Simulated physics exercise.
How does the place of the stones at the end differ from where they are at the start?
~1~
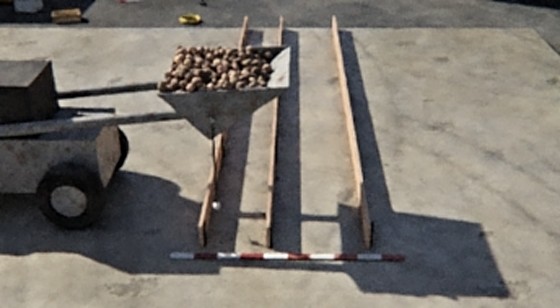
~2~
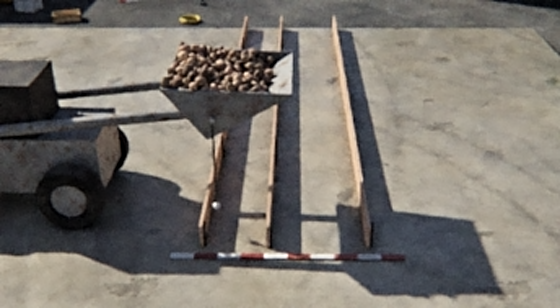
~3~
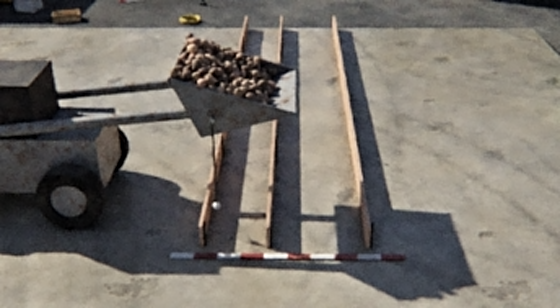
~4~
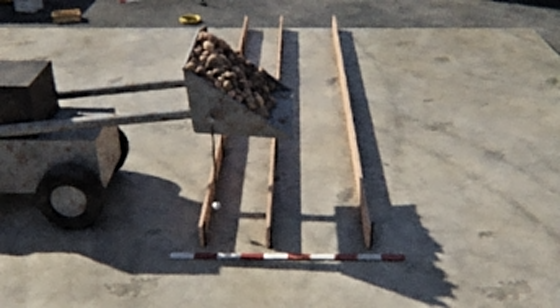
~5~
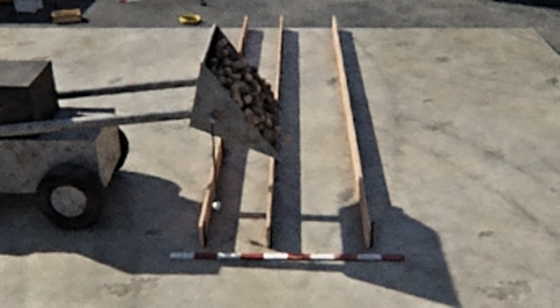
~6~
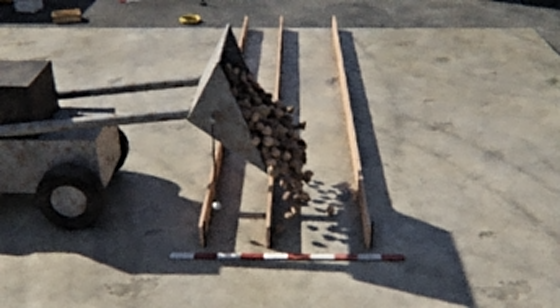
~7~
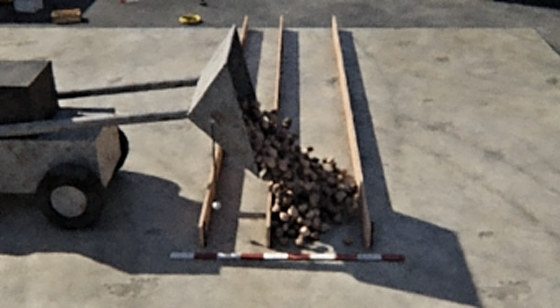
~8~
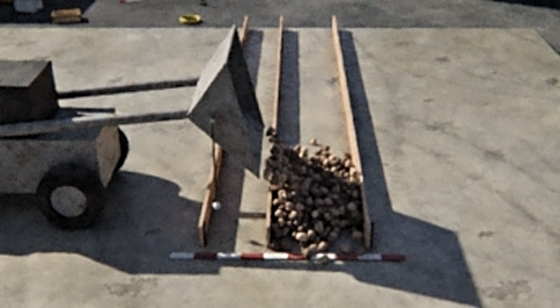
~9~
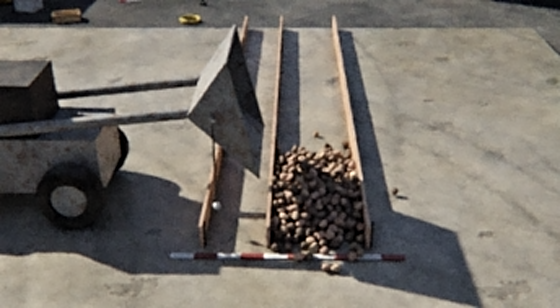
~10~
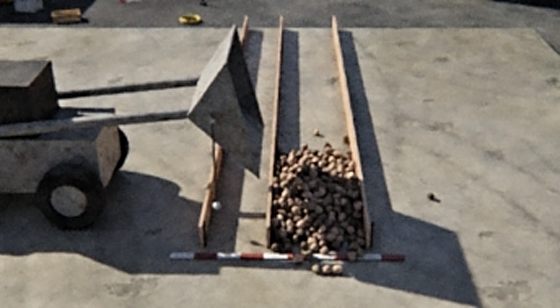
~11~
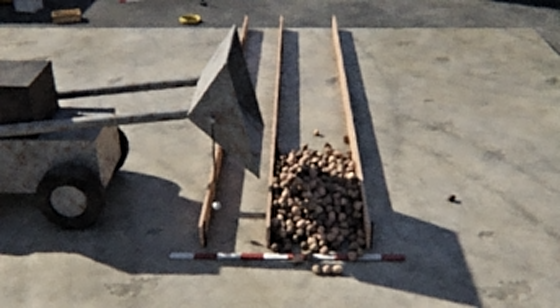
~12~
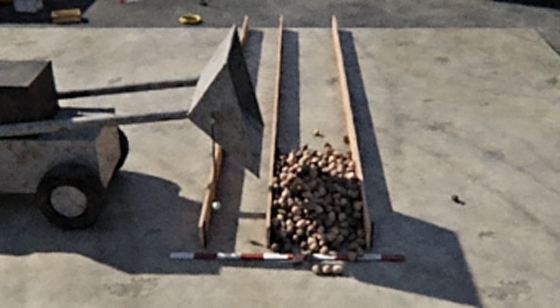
At the start the stones are heaped up in the raised bucket, but at the end they lie lower and farther right, mostly in a pile on the concrete between the middle and right planks. A few strays rest just outside the planks.
